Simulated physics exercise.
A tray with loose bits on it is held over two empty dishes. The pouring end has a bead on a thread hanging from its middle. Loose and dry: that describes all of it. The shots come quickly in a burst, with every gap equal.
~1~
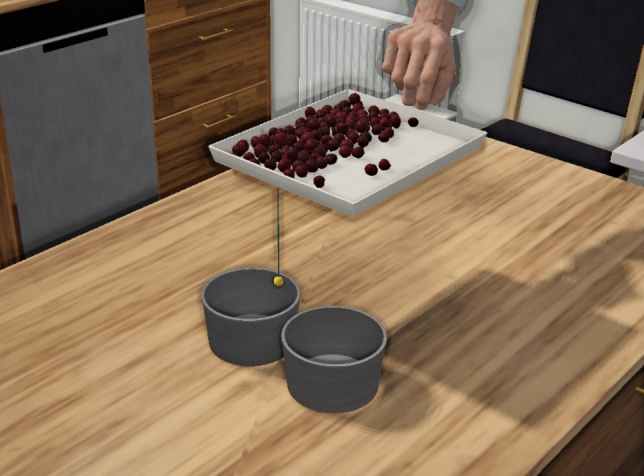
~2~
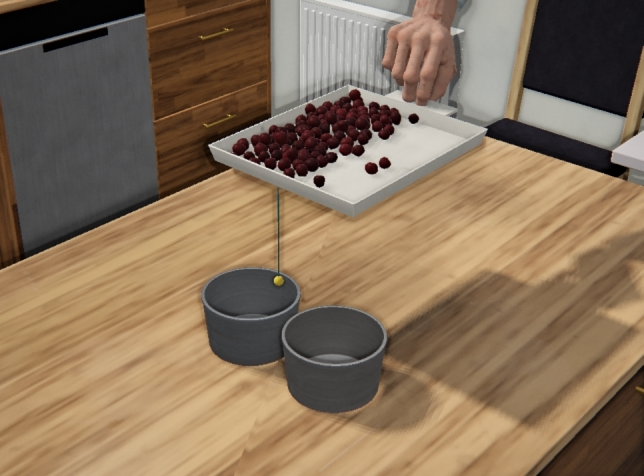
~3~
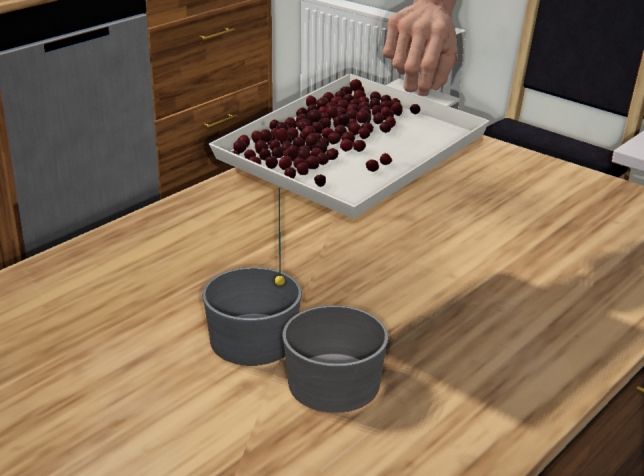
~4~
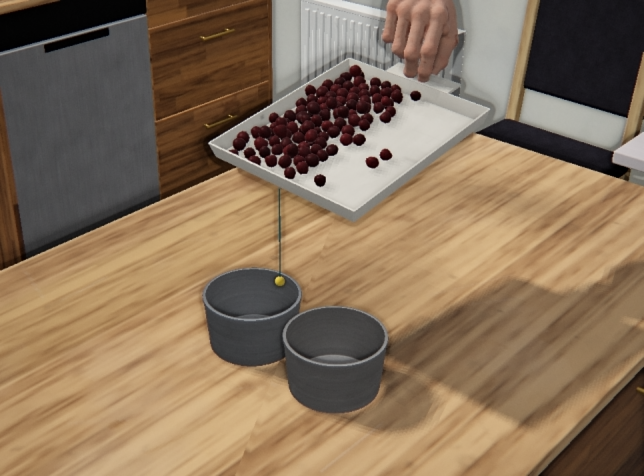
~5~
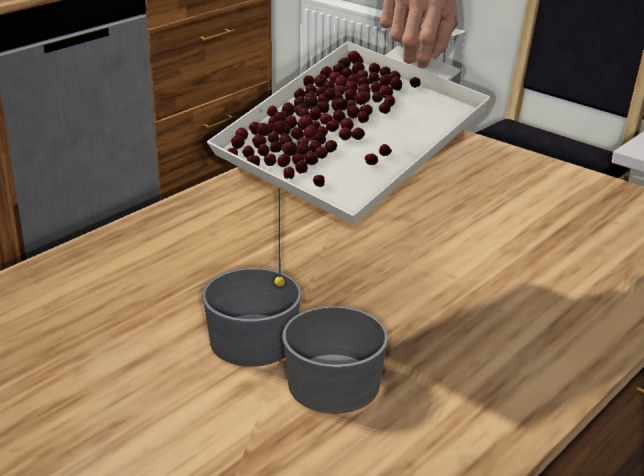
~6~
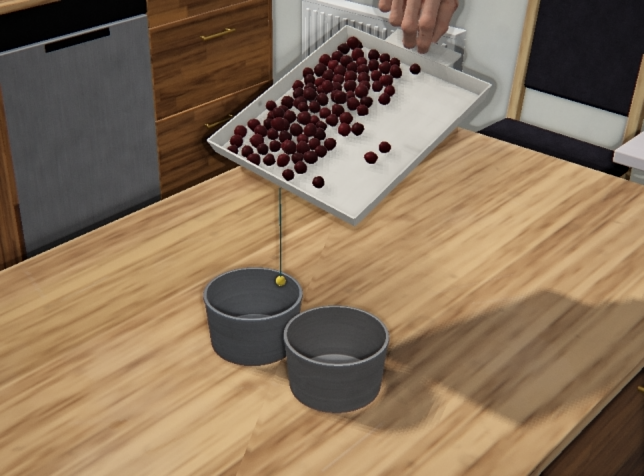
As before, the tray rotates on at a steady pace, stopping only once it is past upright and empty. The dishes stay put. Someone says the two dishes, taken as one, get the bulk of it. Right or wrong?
Right, they get more than half.
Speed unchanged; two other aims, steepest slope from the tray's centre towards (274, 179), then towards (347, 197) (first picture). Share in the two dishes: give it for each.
About 40 %, then 80 %.
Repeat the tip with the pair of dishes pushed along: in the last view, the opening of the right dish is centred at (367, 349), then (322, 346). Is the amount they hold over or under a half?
First place: Beyond half; second place: Beyond half.
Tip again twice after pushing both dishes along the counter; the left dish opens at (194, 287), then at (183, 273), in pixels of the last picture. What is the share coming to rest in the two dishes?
First 50 per cent, second 30 per cent.
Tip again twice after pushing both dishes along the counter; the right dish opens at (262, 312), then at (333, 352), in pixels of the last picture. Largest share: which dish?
The one at right, then the one at right.
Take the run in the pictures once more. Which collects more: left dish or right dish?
More ends in the right-hand dish.
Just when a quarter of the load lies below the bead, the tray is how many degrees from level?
Roughly 95°.
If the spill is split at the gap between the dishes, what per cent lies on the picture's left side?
Close to 90 %.
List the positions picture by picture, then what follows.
In the first frame, corners of the pouring end (215, 146) and (353, 200), level; middle of the load (316, 137), dried cherries; left dish (217, 333); right dish (300, 378); bead on its thread (279, 281).
In the second frame, corners of the pouring end (215, 145) and (353, 201), level; middle of the load (316, 135).
In the third frame, corners of the pouring end (216, 144) and (354, 203), tipped barely, lowest at the right corner; middle of the load (317, 129).
In the fourth frame, corners of the pouring end (215, 142) and (353, 207), tipped a little, lowest at the right corner; middle of the load (317, 122).
In the fifth frame, corners of the pouring end (213, 141) and (353, 211), tipped clearly, lowest at the right corner; middle of the load (315, 114).
In the sixth frame, corners of the pouring end (213, 139) and (353, 214), tipped clearly, lowest at the right corner; middle of the load (315, 107); left dish (220, 332); right dish (303, 377).
Just after the last frame, tray tipped steeply; the larger part on the tray; about a tenth in the air.
A moment on, tray tipped past a quarter turn; roughly a third on the tray; roughly a third in the right dish; just a few in the left dish; about a tenth outside both; roughly a quarter in the air.
Further on, tray tipped past a quarter turn; roughly two thirds in the right dish; about a tenth in the left dish; roughly a quarter outside both.
When it is over, tray tipped past a quarter turn; roughly two thirds in the right dish; about a tenth in the left dish; roughly a quarter outside both.
